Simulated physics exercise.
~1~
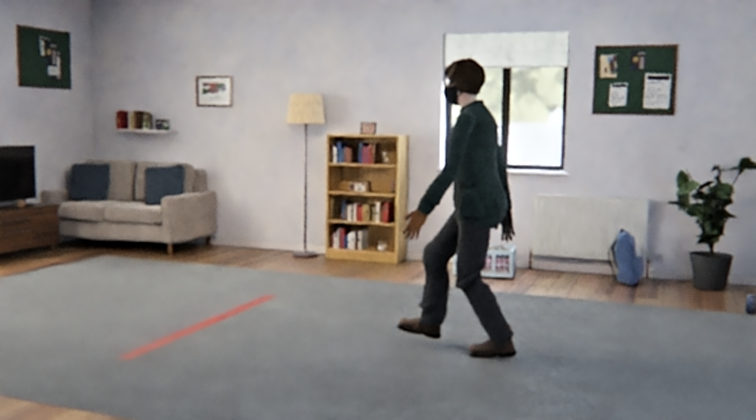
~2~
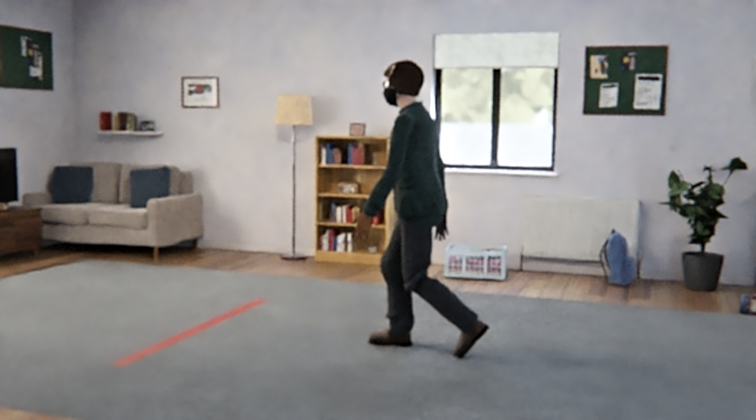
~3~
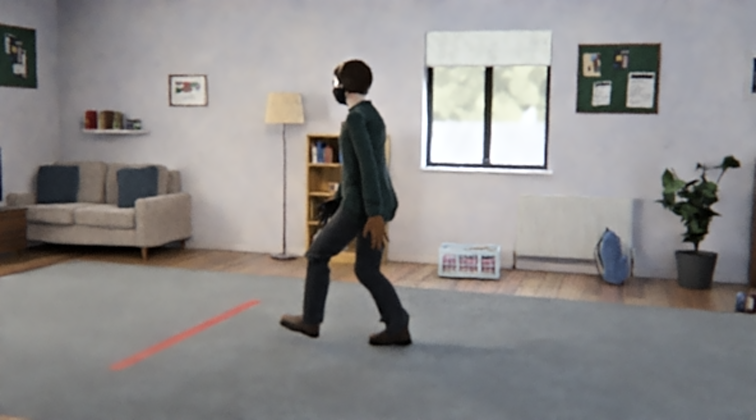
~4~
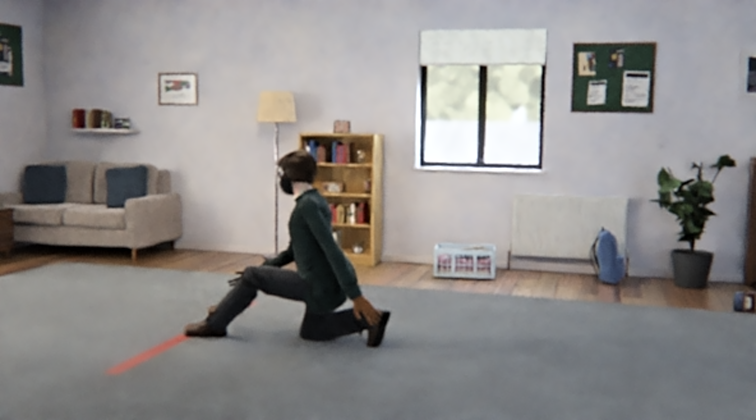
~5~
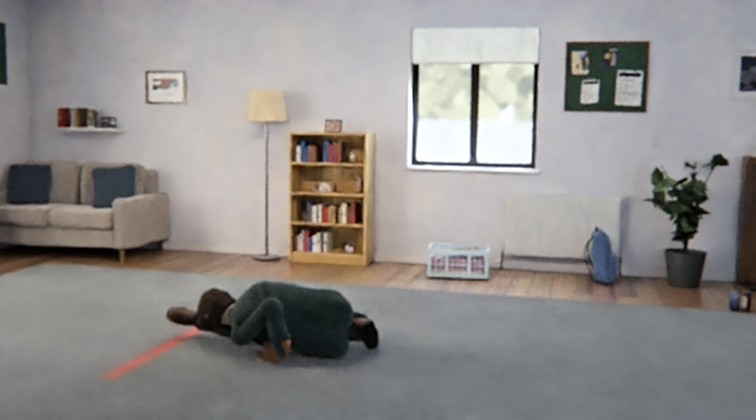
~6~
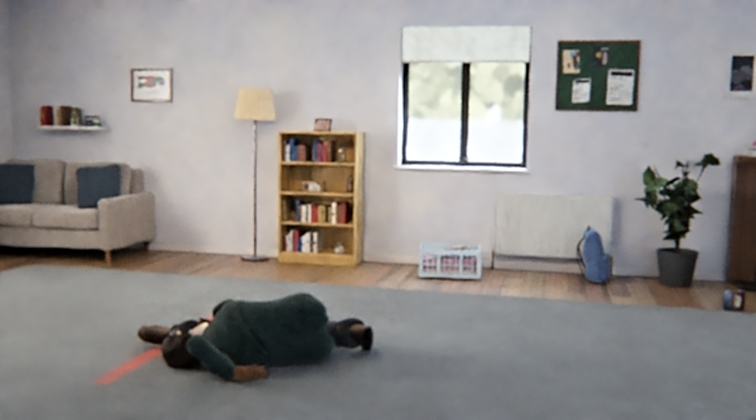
A dark-haired person in a dark green top, grey trousers and brown shoes walks left across a grey floor towards a slanting strip of red tape, seen from the side across a pale-walled living room. Behind are a beige sofa with blue cushions at left, a lamp and wooden bookcase, a window, and a green noticeboard above a blue bag and potted plant at right. The view drifts slightly sideways. The walker suddenly sinks onto one knee, then folds forward to the floor. The person ends lying stretched out, head near the tape but not past it.
